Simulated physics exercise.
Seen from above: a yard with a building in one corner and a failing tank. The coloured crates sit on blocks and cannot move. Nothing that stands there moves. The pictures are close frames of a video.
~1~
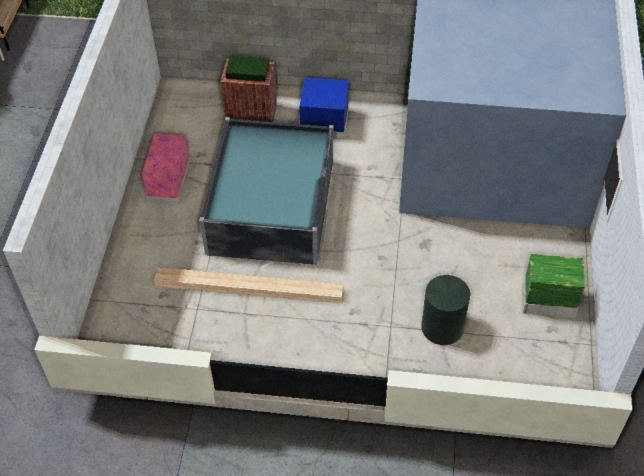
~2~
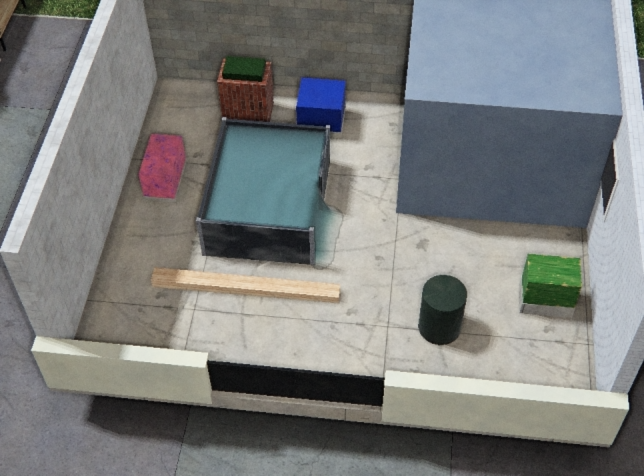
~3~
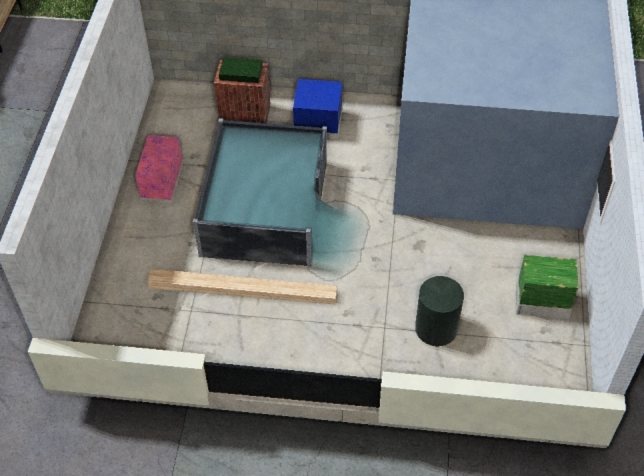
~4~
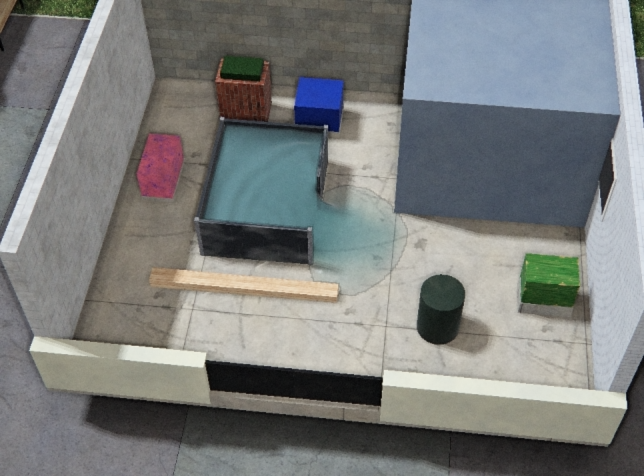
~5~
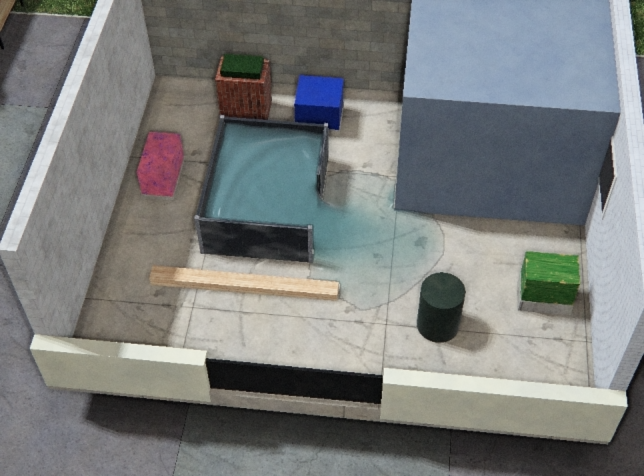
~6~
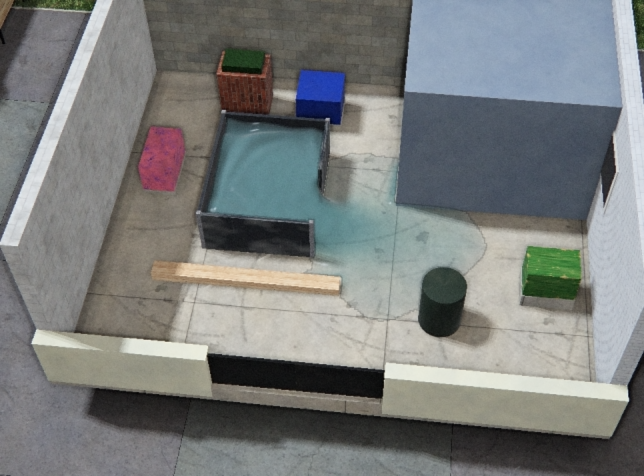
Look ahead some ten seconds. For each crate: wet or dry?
One by one: The green crate gets wet; the pink crate gets wet; the blue crate stays dry.
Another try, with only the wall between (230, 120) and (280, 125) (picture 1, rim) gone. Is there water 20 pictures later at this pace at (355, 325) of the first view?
Verdict: Free of water.
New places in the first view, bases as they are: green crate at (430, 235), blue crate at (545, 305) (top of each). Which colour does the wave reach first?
The one in green.
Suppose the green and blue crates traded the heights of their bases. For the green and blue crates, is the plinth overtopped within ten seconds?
In short: The green crate is soaked, the blue crate stays dry.
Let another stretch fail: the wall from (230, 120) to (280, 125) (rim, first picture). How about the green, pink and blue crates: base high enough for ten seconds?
Green crate is spared, pink crate ends up wet, blue crate is wetted.
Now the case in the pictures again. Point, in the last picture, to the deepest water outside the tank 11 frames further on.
Close to (563, 255).
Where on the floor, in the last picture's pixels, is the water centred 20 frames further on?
Close to (403, 255).
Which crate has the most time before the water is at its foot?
I say the one in pink.
A moment on, water covers 30 % of the floor; the green crate water round its plinth, the pink crate not reached, the blue crate water round its plinth.
Next, water covers 45 % of the floor; the green crate water round its plinth, the pink crate not reached, the blue crate water round its plinth.
Then, water covers 55 % of the floor; the green crate water round its plinth, the pink crate not reached, the blue crate water round its plinth.
Later, water covers 70 % of the floor; the green crate water round its plinth, the pink crate not reached, the blue crate water round its plinth.
In the end, water covers 95 % of the floor; the green crate was topped, the pink crate was topped, the blue crate stayed above the water.
